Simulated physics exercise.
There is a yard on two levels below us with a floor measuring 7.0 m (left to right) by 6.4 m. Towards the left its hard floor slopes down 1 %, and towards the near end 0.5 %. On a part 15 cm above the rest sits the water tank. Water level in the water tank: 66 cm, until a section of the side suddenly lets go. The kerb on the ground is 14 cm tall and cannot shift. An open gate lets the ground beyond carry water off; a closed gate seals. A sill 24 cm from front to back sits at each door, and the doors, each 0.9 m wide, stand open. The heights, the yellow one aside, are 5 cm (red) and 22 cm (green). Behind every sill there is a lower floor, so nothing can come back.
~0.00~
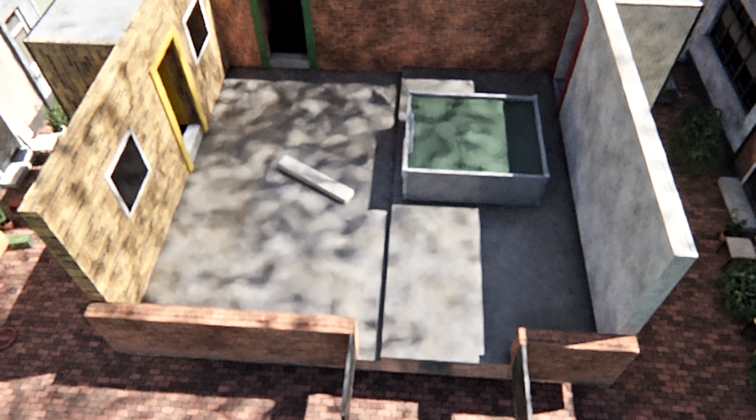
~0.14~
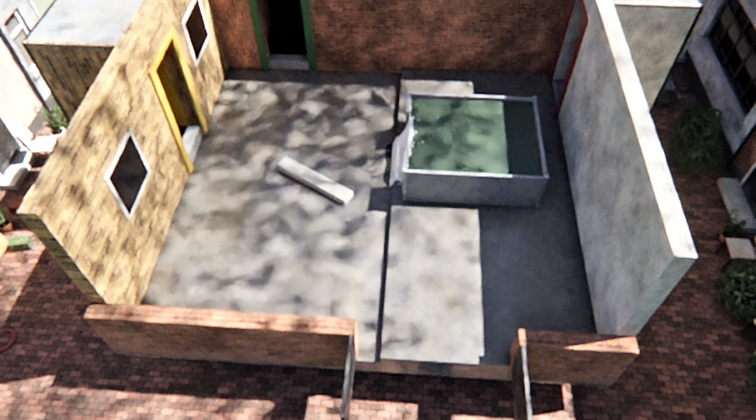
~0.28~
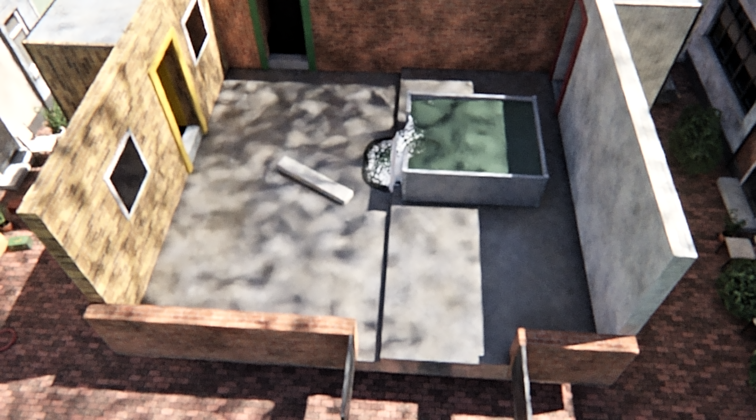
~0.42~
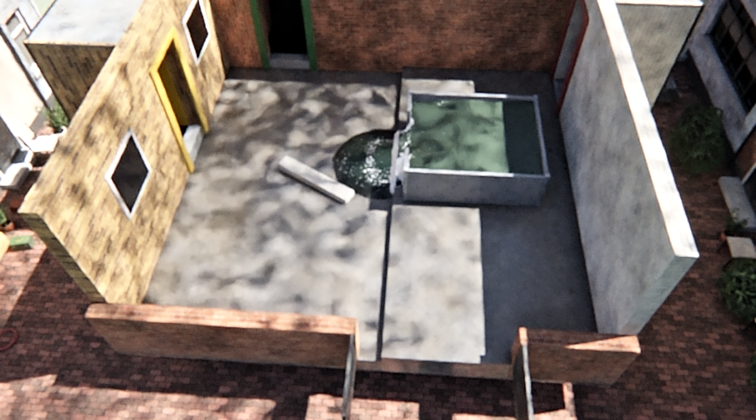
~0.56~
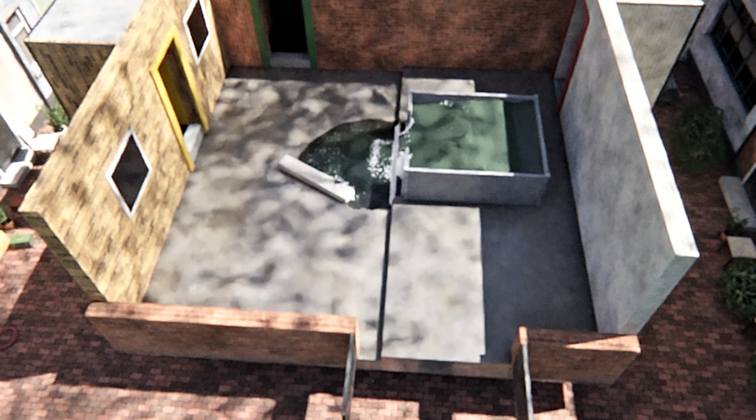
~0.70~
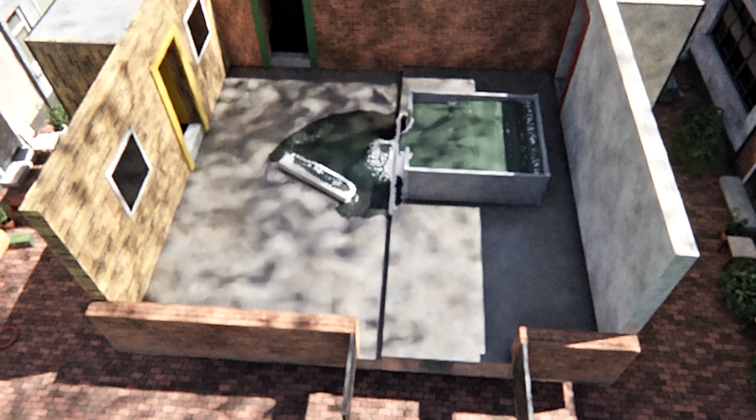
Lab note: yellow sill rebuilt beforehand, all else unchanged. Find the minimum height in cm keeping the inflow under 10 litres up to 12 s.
Minimum height: About 24 cm.
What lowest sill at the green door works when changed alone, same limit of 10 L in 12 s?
Green: 13.5 cm.
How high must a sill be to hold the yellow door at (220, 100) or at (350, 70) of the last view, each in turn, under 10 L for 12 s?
Roughly 27 and 10.5 cm.
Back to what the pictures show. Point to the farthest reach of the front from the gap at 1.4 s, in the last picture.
Pixel close to (213, 112).
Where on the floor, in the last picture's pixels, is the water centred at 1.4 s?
Near (425, 156).
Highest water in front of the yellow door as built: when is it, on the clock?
The level tops out around 2.2 s.
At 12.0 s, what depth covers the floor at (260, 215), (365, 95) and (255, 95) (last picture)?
Roughly 5, then 10, then 12 cm.
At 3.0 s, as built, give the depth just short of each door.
Before red it's 0 cm, before green 15 cm, before yellow 24 cm.
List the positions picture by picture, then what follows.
Still water, 66 cm deep, in the water tank at (473, 135); the yellow door at (184, 110) is dry, in the first picture.
The front is at (388, 179), 0.3 m from the gap at (408, 149); 0.3 m2 of floor is wet, 66 cm left at the back, in the second picture.
The gap is at (408, 150), the front 0.8 m out at (366, 173); the back of the water tank holds 66 cm, in the third picture.
The gap is at (409, 150), the front 1.3 m out at (338, 169); the back of the water tank holds 66 cm, in the fourth picture.
The front is at (304, 164), 2.0 m from the gap at (409, 149); 2.9 m2 of floor is wet, 64 cm left at the back, in the fifth picture.
The front is at (275, 155), 2.6 m from the gap at (409, 148); 3.9 m2 of floor is wet, 58 cm left at the back; 1.5 m in a straight line remain to the yellow door at (185, 109), in the sixth picture.
After 1.4 s water covers 30 % of the floor, deepest (41 cm) near (403, 160); 15 cm at the yellow door, 0 litres in over its 26 cm sill.
After 3.0 s water covers 45 % of the floor, deepest (39 cm) near (230, 67); 24 cm at the yellow door, 3 litres in over its 26 cm sill.
After 12.0 s water covers 60 % of the floor, deepest (17 cm) near (133, 329); 14 cm at the yellow door, 4 litres in over its 26 cm sill.
At the yellow door as built, the water arrived by 1.2 s and peaked near 28 cm at 2.2 s.
Run again over the same 12 s with other heights there, 23 litres in over 21 cm, 1 litre over 28.5 cm. The limit of 10 litres is kept from about 24 cm up.
